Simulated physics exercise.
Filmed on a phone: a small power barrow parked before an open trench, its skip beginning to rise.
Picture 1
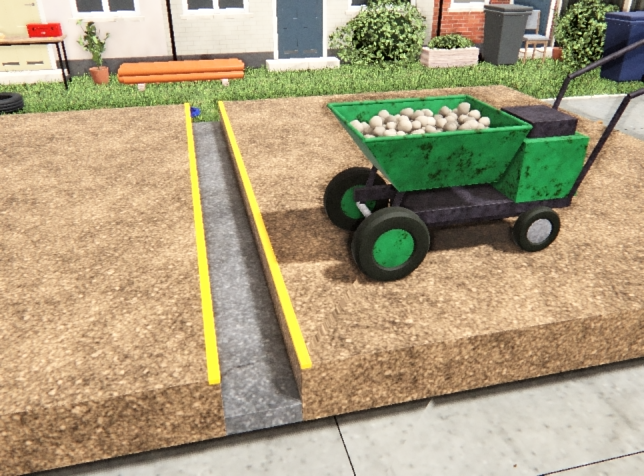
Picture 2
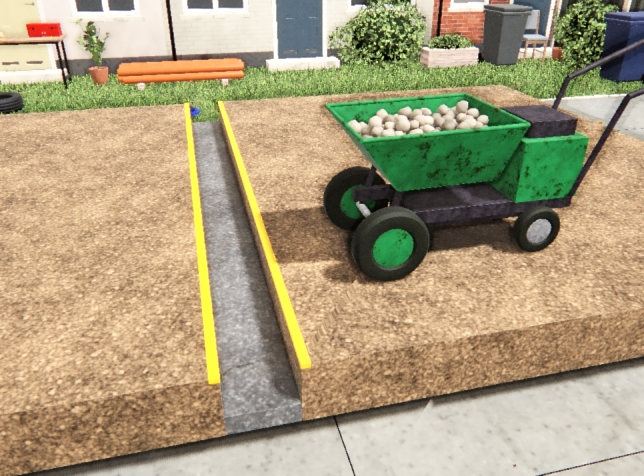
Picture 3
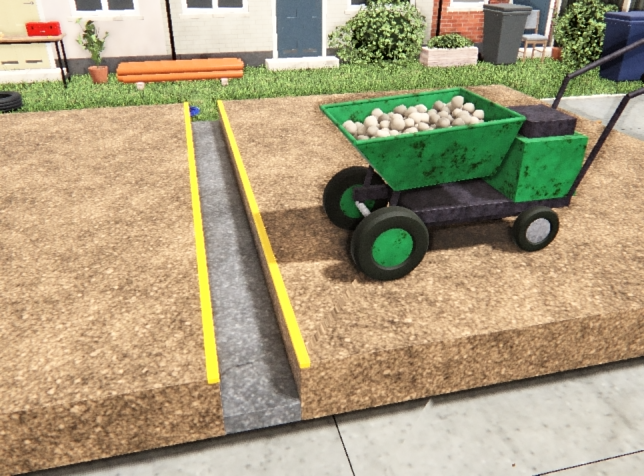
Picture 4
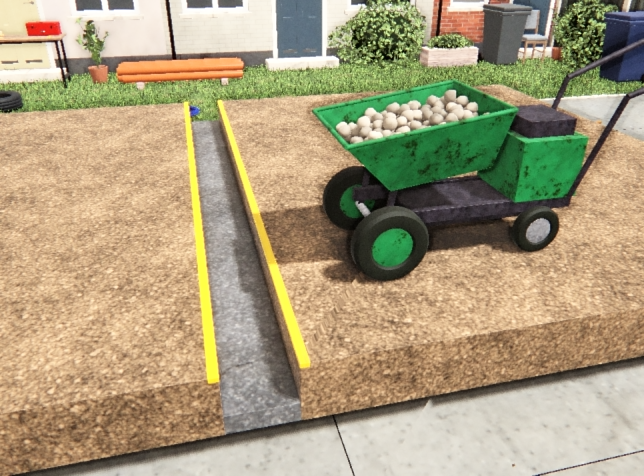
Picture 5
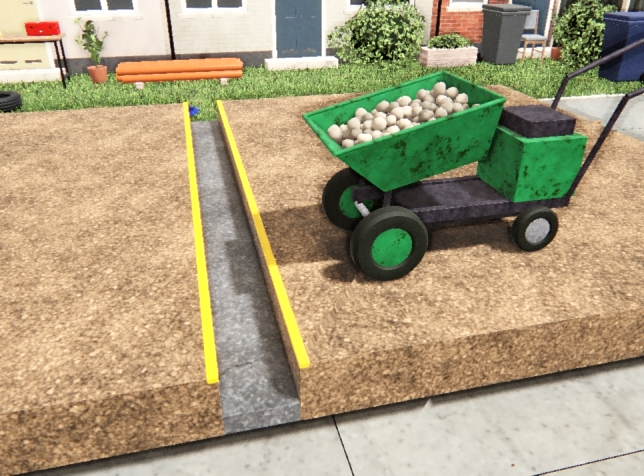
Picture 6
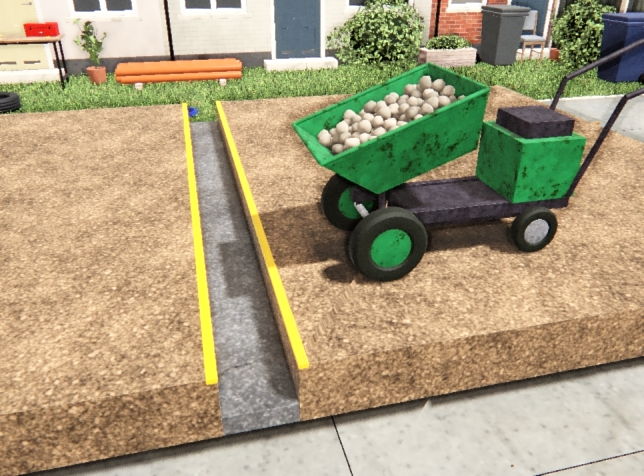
The clip opens on a small green power barrow loaded with rounded pebbles, standing to the right of a narrow, yellow-edged trench, its skip level. The skip then tilts gradually toward the trench, its back end rising and its front lip lowering leftward, until it is clearly tipped with the pebbles still inside.
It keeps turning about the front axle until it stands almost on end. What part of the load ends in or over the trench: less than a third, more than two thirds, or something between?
The trench ends with more than two thirds of it.
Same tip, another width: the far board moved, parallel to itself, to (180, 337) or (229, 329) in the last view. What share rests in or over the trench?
Roughly 100 per cent, and 70 per cent.
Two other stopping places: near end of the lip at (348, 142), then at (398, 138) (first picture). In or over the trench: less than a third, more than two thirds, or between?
At the first place over two thirds, at the second more than two thirds.
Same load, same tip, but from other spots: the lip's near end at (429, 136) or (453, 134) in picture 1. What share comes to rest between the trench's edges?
In turn 50 and 30 in a hundred.
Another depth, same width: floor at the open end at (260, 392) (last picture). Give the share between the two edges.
About 80 per cent.
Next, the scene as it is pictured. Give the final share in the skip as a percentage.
About 0 per cent.
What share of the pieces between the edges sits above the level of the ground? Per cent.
It comes to 5 per cent or so.
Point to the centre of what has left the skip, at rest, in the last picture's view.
At about (235, 286).
Shortly afterwards, skip tipped steeply; the whole lot in the skip.
Next, skip tipped right over; near half in the skip; near a third in or heaped over the trench; only a few beyond it; only a few falling.
Some moments later, skip tipped right over; only a few in the skip; all but a few in or heaped over the trench; a little beyond it.
In the end, skip tipped right over; only a few in the skip; all but a few in or heaped over the trench; a little beyond it.
